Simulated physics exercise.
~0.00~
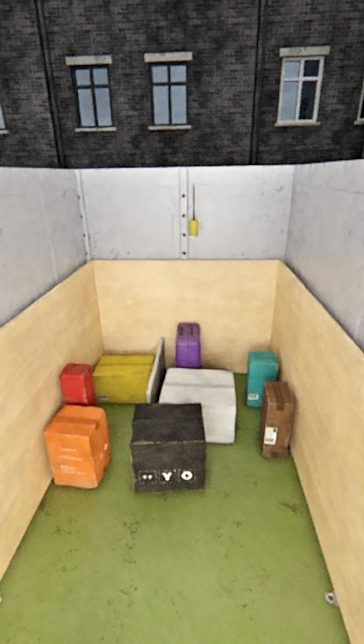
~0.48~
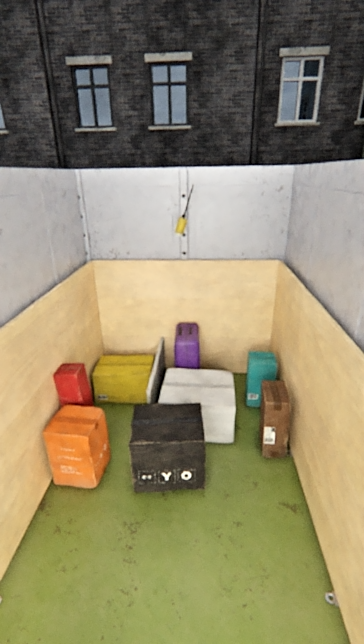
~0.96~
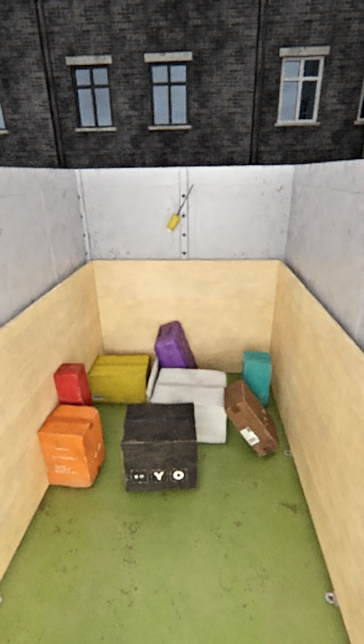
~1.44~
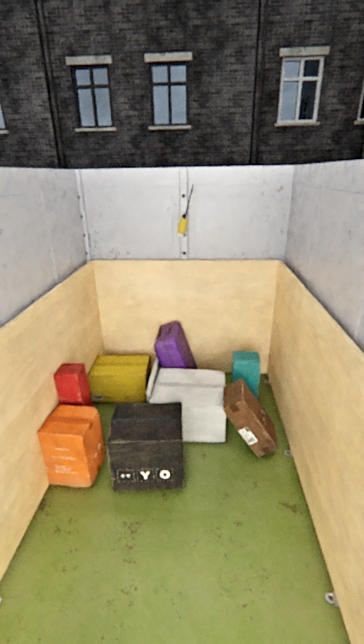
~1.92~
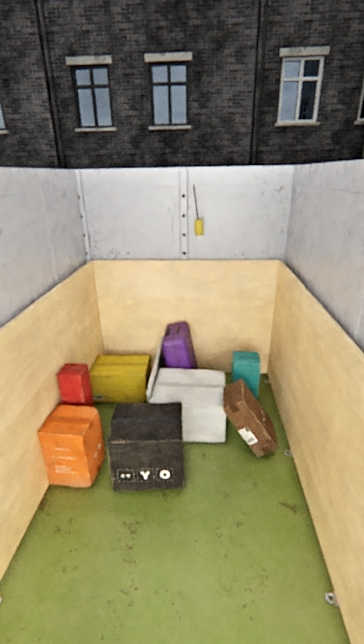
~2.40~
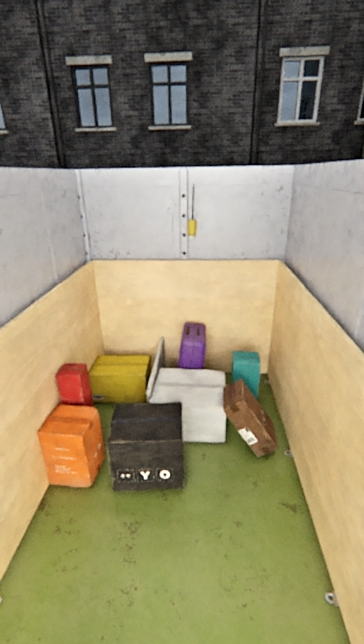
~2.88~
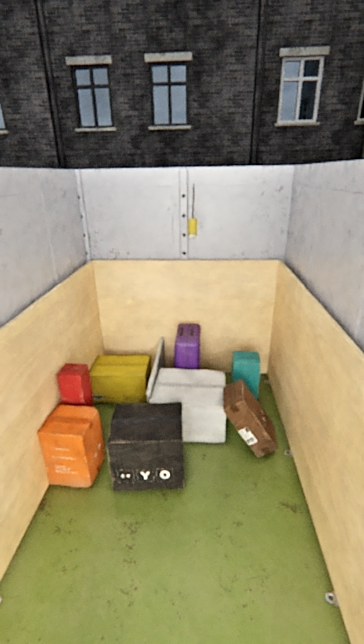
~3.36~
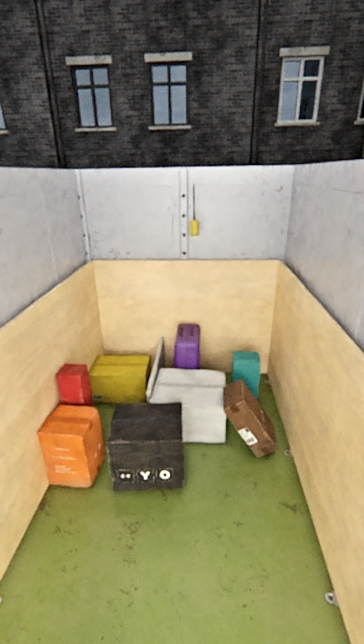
The brown box slides left and stays leaning, while the purple case tilts and rights itself.
